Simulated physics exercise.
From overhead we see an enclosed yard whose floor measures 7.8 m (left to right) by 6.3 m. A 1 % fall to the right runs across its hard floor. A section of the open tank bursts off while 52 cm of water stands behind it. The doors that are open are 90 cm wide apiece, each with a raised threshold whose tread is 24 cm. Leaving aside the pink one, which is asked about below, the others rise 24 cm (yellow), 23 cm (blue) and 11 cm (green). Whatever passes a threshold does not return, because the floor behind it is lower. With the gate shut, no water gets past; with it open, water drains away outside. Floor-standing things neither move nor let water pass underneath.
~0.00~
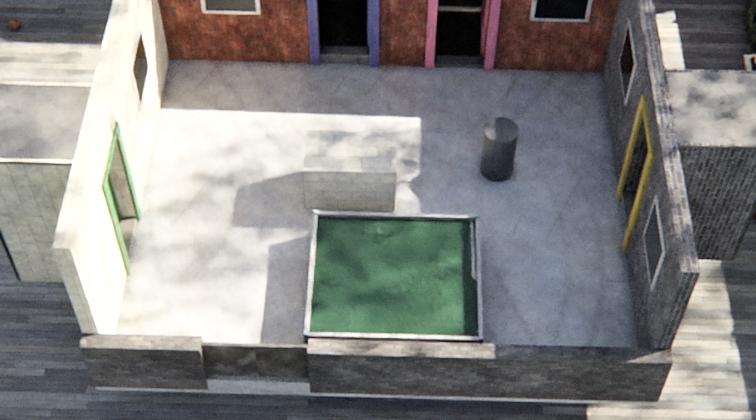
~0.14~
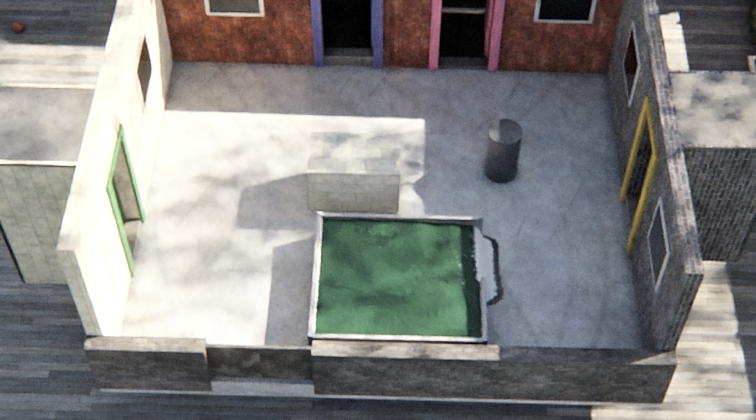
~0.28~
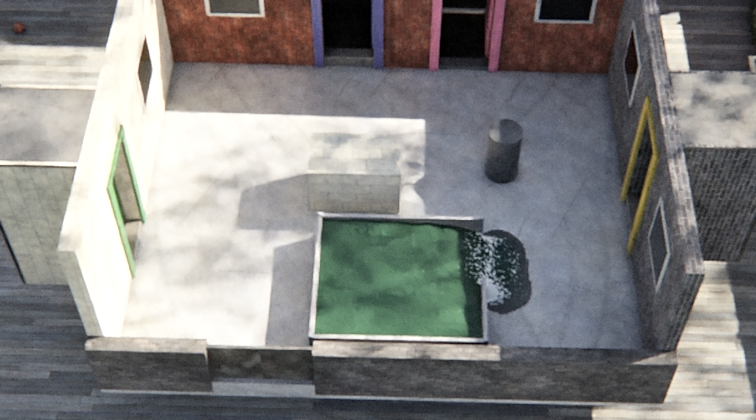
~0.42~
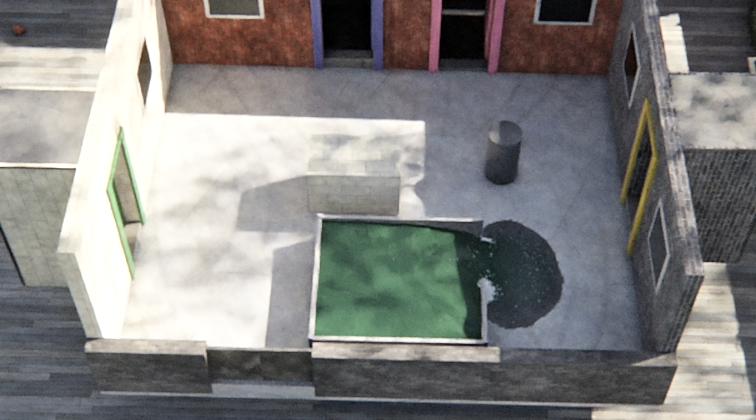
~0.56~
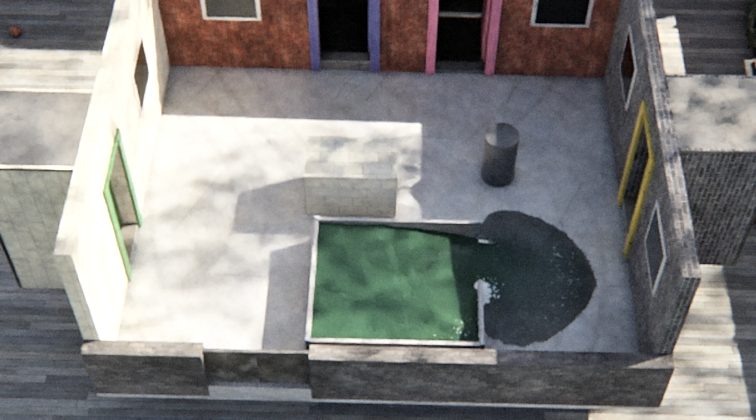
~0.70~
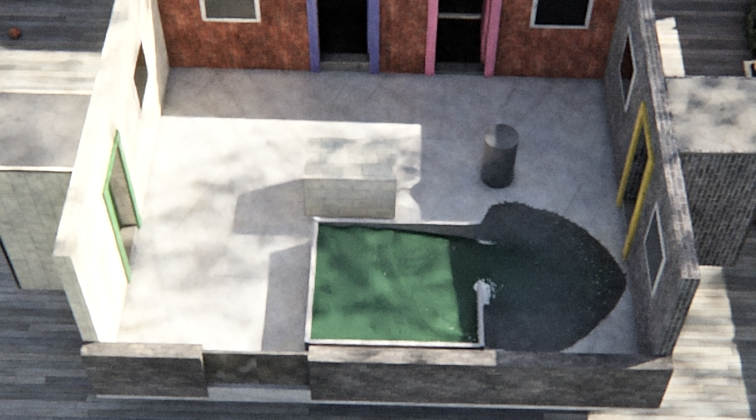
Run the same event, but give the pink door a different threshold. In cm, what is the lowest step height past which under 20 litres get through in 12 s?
Close to 5.5 cm is just enough.
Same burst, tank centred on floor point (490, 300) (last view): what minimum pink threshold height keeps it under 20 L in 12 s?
Roughly 7.5 centimetres.
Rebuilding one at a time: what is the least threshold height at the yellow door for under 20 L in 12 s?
The yellow door needs around 22 cm.
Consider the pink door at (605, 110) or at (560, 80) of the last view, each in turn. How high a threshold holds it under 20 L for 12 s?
About 15 cm, then about 18 cm.
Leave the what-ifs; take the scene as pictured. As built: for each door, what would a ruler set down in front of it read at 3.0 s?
In cm - yellow: 24, pink: 0, blue: 0, green: 0.
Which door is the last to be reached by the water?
That would be the green door.
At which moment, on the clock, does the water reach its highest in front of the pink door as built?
I'd guess close to 7.0 seconds.
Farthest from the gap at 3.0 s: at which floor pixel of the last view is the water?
The farthest wet point sits near (602, 85).
After 1.4 s water covers 15 % of the floor, deepest (31 cm) near (488, 261); it has not reached the pink door.
After 3.0 s water covers 30 % of the floor, deepest (32 cm) near (641, 386); it has not reached the pink door.
After 12.0 s water covers 90 % of the floor, deepest (14 cm) near (604, 100); 7 cm at the pink door, 5 litres in over its 7 cm threshold.
At the pink door as built, the water arrived by 3.5 s and peaked near 9 cm at 7.0 s.
With a threshold of 5 cm, 26 litres would have come in within the 12 s; with 6 cm, 14 litres. So under 20 litres takes about 5.5 cm.
